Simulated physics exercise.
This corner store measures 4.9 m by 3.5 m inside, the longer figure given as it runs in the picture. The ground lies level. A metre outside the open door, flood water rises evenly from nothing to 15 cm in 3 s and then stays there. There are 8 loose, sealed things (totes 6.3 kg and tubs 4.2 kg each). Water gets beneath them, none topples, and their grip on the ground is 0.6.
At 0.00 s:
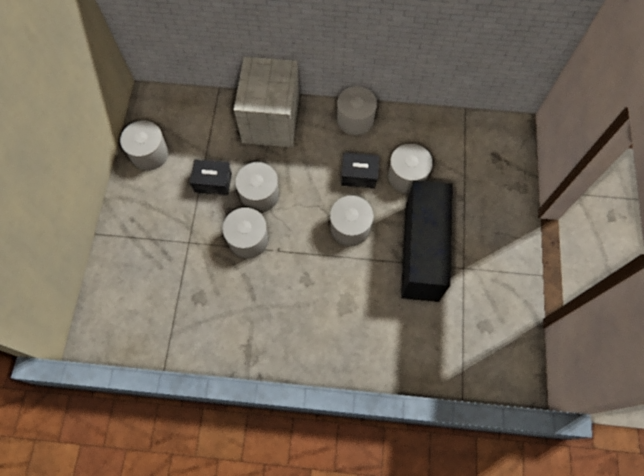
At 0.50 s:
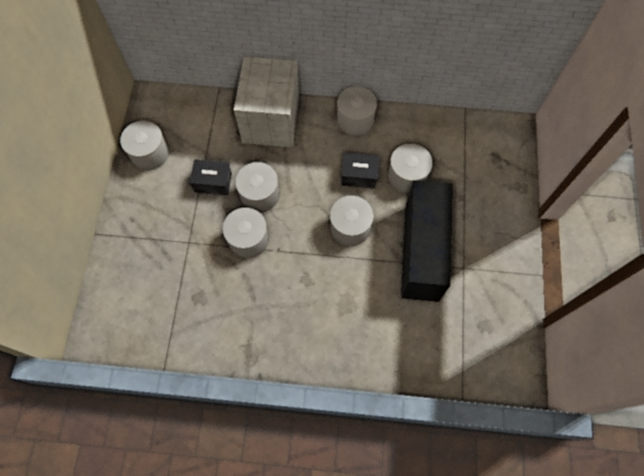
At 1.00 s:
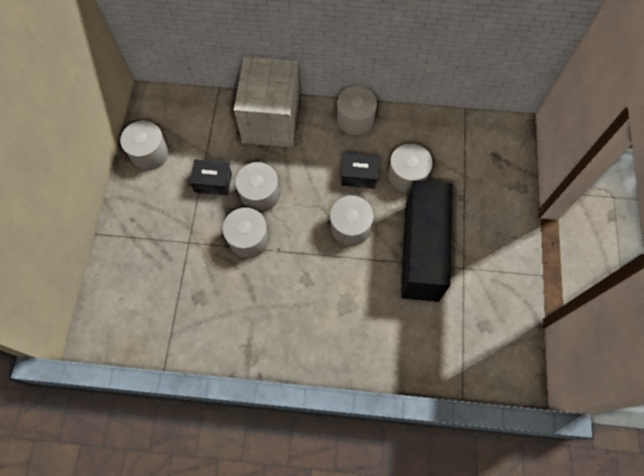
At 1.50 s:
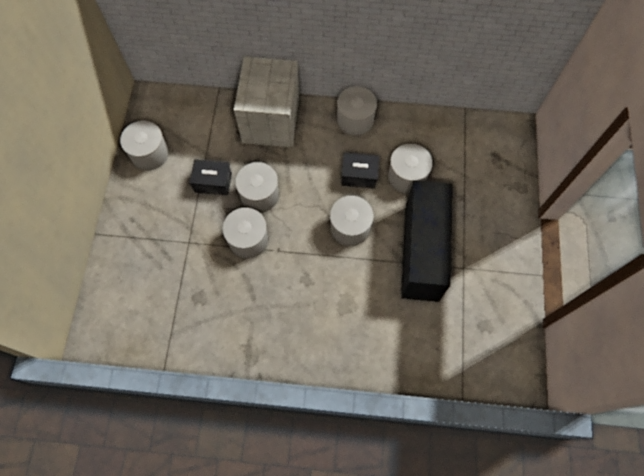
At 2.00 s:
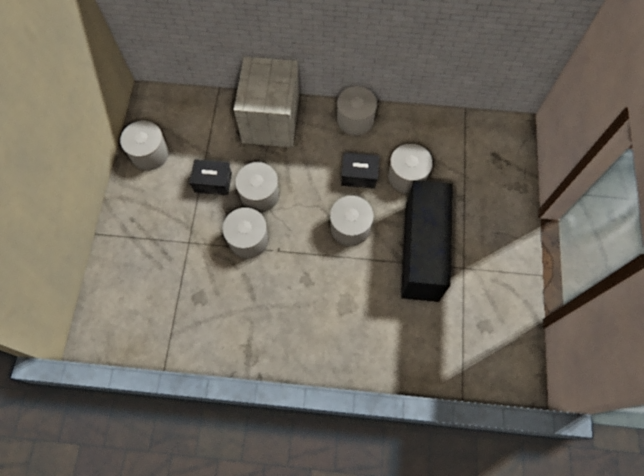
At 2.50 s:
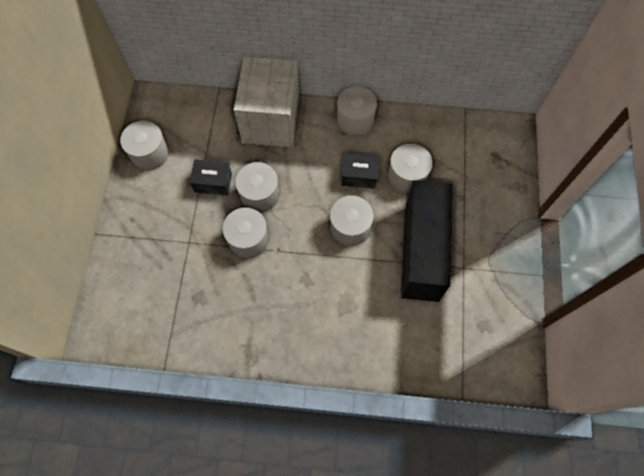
A store room of tubs and boxes stays still as water enters through the right doorway.
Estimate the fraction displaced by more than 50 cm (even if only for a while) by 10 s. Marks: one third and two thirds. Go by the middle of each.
That comes to not even a third.
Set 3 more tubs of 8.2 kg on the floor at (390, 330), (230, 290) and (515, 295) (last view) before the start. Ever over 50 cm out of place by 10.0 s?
In that order: Short of it, short of it, more.
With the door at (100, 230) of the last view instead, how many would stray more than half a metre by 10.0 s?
Then 4.
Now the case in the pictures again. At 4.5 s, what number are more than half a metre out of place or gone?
I count 0.
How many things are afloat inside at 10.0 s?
1 of them.
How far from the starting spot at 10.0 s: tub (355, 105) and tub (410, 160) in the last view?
In turn: 150 cm, 10 cm.
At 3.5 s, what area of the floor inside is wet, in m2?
Roughly 2.0 m2.
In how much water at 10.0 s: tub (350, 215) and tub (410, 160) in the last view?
Roughly 2 and 2 cm.
After 3.5 s 0 of 8 are over 50 cm from their spots; 0 afloat.
After 4.5 s 0 of 8 are over 50 cm from their spots; 0 afloat.
After 7.0 s 0 of 8 are over 50 cm from their spots; 1 afloat.
After 10.0 s 1 of 8 are over 50 cm from their spots, and 1 have been at some point; 1 afloat.
